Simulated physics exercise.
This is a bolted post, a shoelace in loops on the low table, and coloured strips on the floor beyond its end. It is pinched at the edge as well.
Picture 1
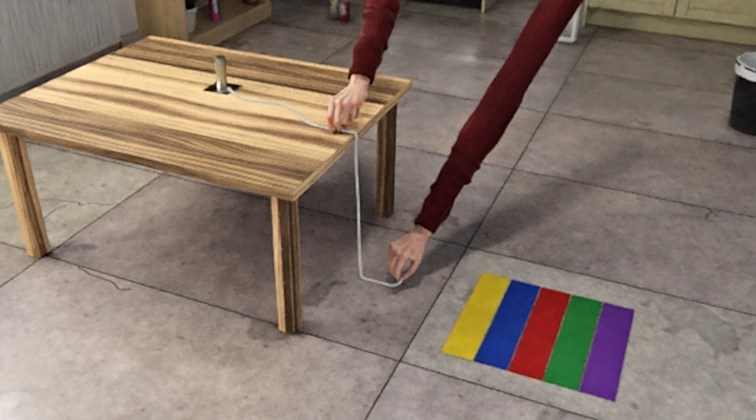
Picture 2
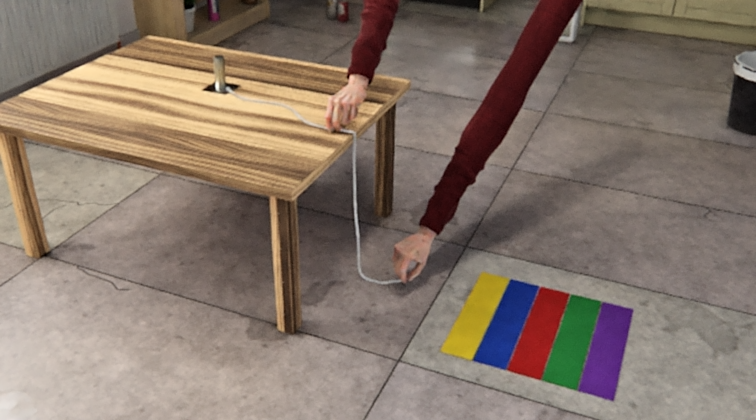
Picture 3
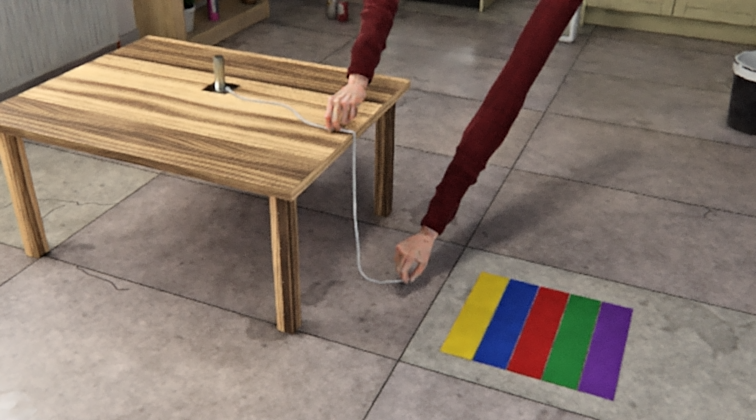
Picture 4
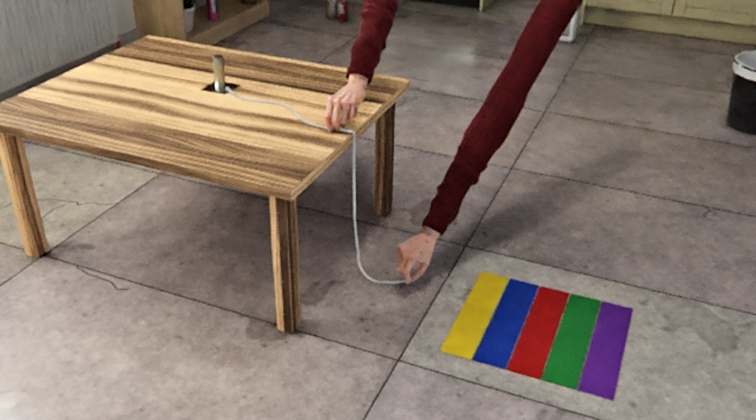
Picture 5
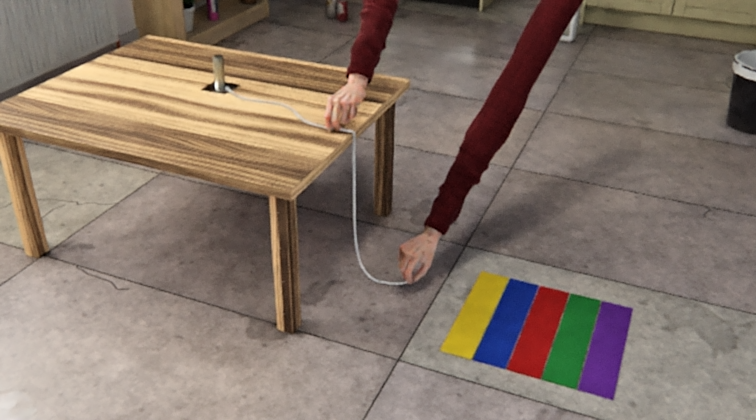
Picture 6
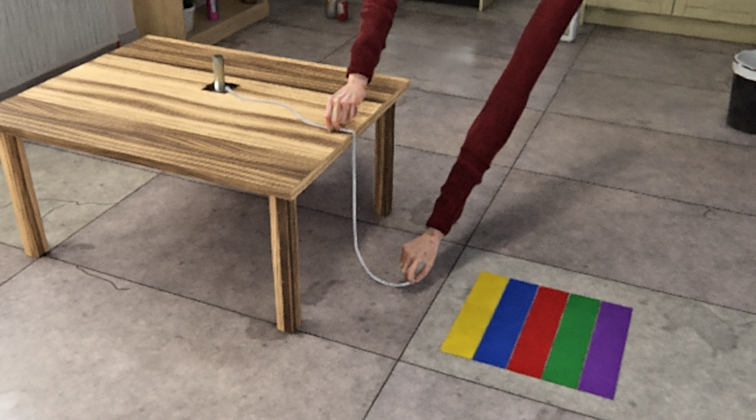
A hand holding a pale cord's hanging end shifts slightly right beside the wooden table.
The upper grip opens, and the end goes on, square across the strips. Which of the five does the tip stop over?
Over blue.
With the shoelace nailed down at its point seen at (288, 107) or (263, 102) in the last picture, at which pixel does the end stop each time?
In that order: (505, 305) and (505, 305).
Soon after, end near (448, 289); short of the strips.
After that, end near (485, 299); over yellow.
At the stop, end near (508, 304); over blue. The end stops over the blue strip.
